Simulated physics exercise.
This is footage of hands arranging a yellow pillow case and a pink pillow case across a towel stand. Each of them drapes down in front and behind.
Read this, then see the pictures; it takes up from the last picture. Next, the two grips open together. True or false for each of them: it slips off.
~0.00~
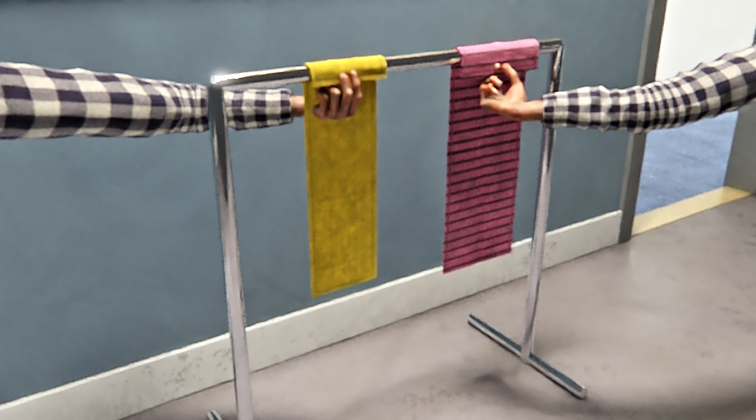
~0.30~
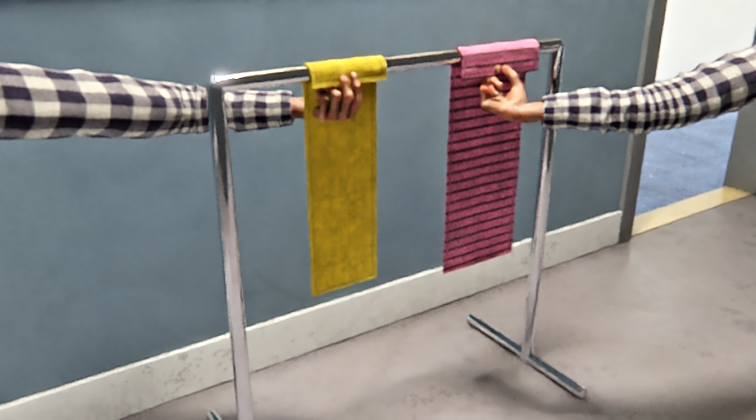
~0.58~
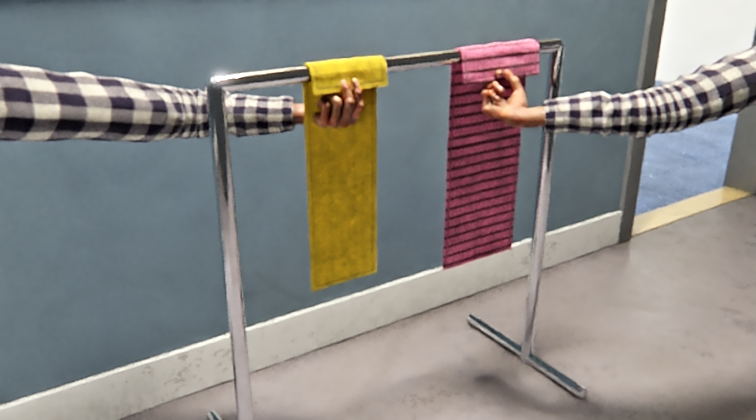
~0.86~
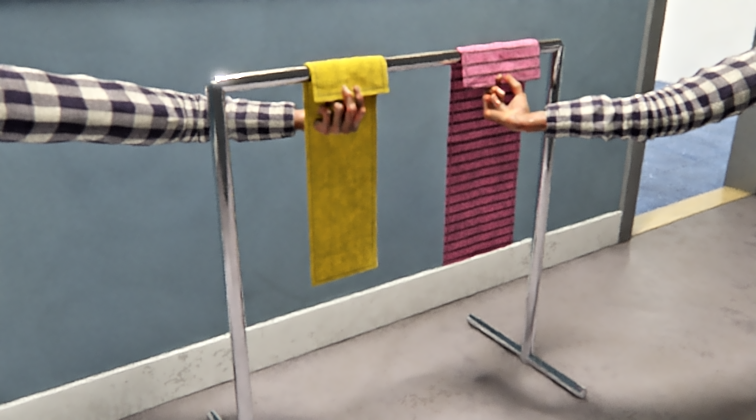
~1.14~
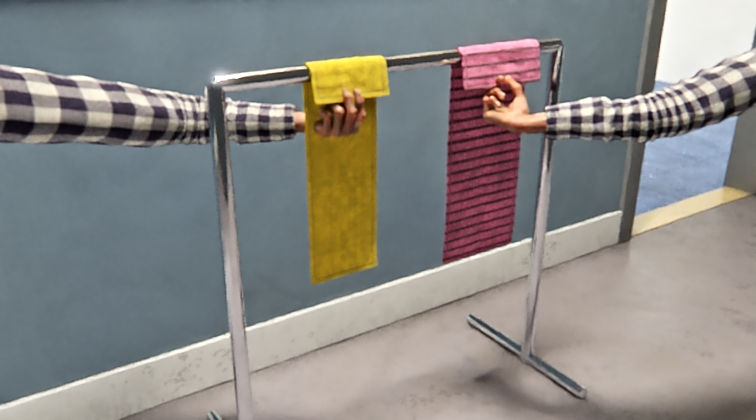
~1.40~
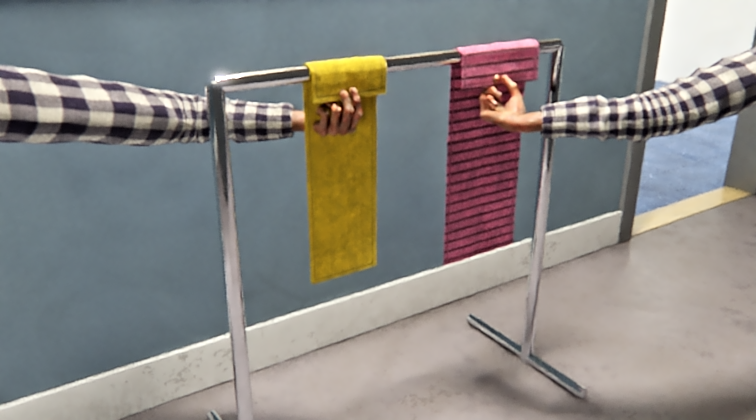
Yellow pillow case: True; pink pillow case: True.
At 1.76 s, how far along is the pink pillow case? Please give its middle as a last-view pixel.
(478, 233).
After 1.76 s, yellow pillow case clear of the rail and dropping near (343, 258); pink pillow case clear of the rail and dropping near (478, 233).
After 2.00 s, yellow pillow case in a heap on the floor; pink pillow case in a heap on the floor near (465, 373).
At rest, yellow pillow case in a heap on the floor; pink pillow case in a heap on the floor near (464, 374). The yellow pillow case slips to the floor and the pink pillow case is pulled off by its long side.
